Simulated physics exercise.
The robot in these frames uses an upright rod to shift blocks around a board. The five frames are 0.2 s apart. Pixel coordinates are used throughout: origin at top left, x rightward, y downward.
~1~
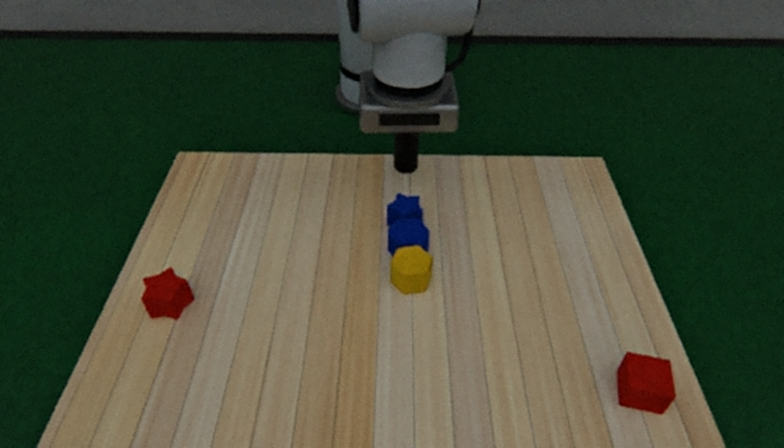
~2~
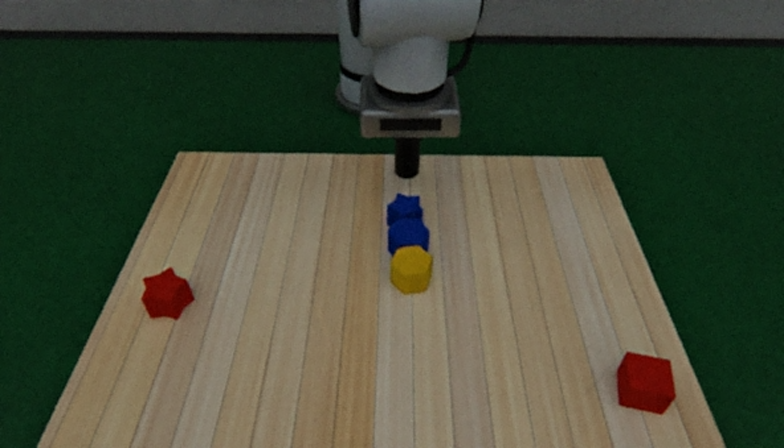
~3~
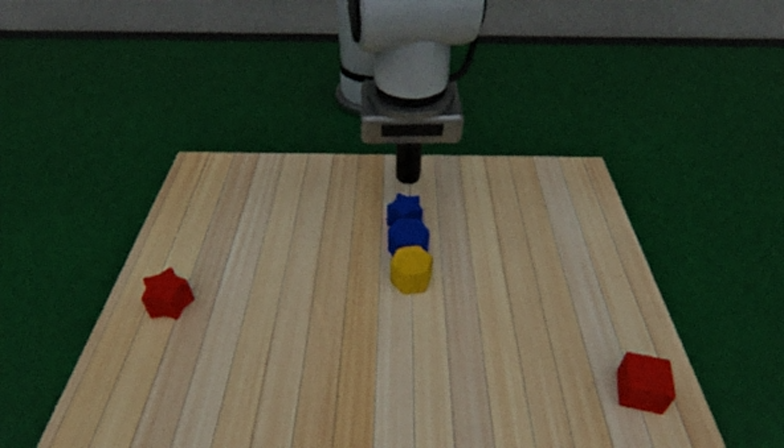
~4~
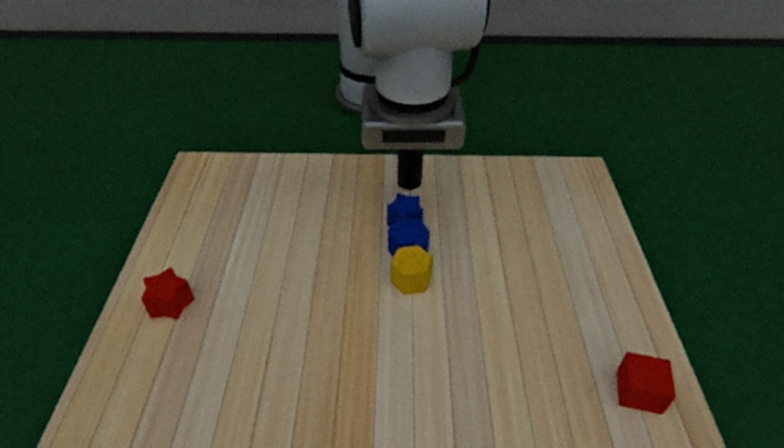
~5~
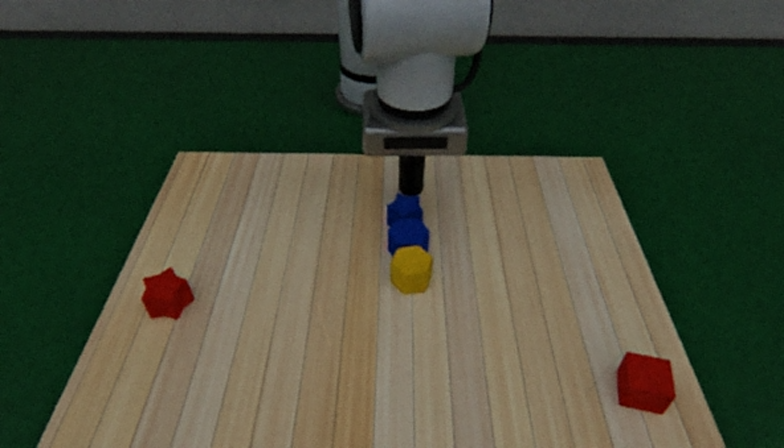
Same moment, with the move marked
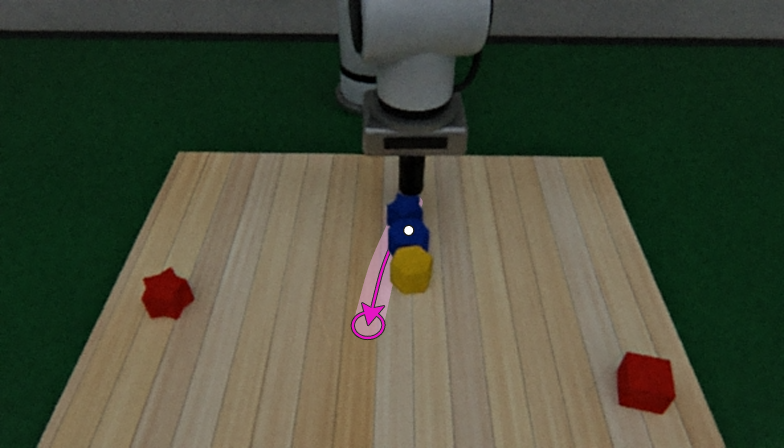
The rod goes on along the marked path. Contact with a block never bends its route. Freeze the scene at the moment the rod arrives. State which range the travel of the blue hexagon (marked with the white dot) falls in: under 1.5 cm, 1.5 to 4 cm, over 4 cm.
Beyond 4 cm.
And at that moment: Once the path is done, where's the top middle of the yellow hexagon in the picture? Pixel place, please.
Its top centre is at about (425, 288).
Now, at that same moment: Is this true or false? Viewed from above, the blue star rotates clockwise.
That is true.
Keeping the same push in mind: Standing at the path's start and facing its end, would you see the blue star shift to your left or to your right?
Slides right.
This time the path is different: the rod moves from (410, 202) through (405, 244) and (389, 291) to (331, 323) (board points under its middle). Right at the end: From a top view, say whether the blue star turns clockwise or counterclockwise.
The block turns clockwise.
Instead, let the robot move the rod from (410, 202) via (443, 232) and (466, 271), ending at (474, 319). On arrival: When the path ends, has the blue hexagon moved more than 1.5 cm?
No
The drawn path runs from (410, 202) through (387, 256) to (368, 325); the dot is on the blue hexagon.
The first path, step by step. One third of the way, rod (395, 224); blue star (382, 235), turned 20° clockwise; blue hexagon (394, 261), turned 50° anticlockwise; yellow hexagon (422, 282), turned 35° anticlockwise.
Two thirds of the way, rod (380, 264); blue star (350, 260), turned 75° clockwise; blue hexagon (381, 287), turned 95° anticlockwise; yellow hexagon (425, 288), turned 60° anticlockwise.
At the end, rod (368, 312); blue star (347, 264), turned 100° clockwise; blue hexagon (386, 333), turned 145° anticlockwise; yellow hexagon (425, 288), turned 60° anticlockwise.
